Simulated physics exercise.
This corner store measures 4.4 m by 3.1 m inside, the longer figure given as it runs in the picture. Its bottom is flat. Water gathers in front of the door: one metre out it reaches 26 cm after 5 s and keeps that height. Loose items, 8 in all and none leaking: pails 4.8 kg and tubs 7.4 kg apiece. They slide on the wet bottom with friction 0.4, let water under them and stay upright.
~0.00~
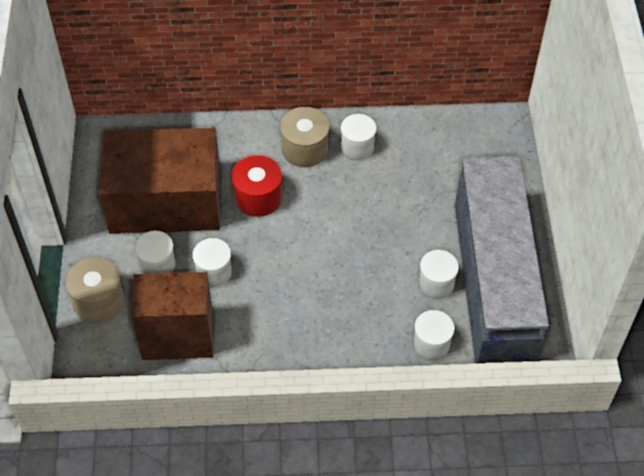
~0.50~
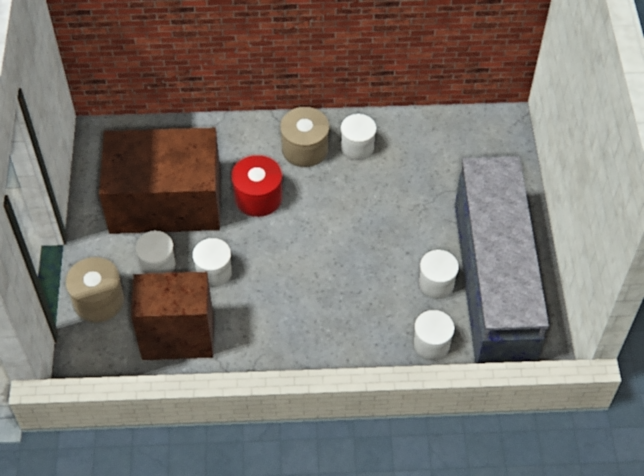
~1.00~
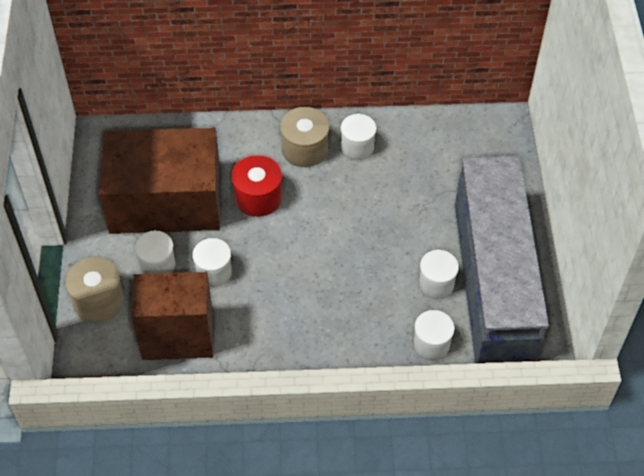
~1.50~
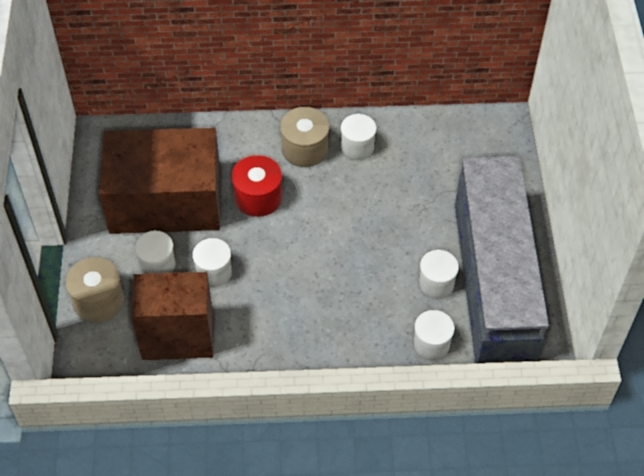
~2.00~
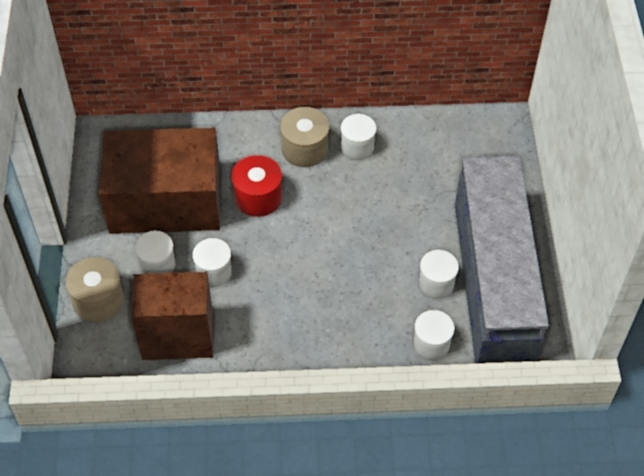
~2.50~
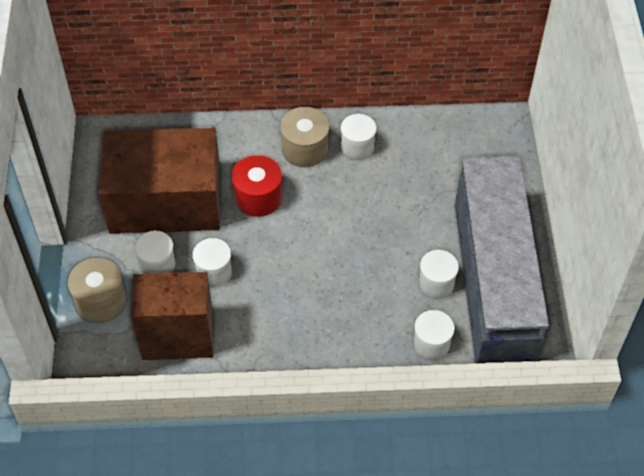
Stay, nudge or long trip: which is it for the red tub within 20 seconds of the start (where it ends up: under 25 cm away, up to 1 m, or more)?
Red tub slides a little.
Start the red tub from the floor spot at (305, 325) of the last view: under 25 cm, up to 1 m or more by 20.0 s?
It gets carried off.
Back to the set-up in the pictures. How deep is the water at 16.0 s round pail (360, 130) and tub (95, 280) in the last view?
About 22 and 17 cm.
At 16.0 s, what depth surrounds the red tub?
Roughly 11 cm.
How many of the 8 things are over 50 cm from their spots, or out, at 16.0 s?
I count 8.
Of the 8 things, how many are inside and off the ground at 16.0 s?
At that moment 8.
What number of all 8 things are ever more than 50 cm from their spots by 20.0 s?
That makes 8.
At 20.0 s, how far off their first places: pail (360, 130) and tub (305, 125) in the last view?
In that order: 60 cm, 150 cm.
After 4.0 s the red tub is near (257, 175), 0.0 m from its start, aground; 1 afloat.
After 9.0 s the red tub is near (257, 172), 0.0 m from its start, aground; 5 afloat.
After 16.0 s the red tub is near (331, 162), 0.7 m from its start, afloat; 8 afloat.
After 20.0 s the red tub is near (333, 144), 0.7 m from its start, afloat; 8 afloat.
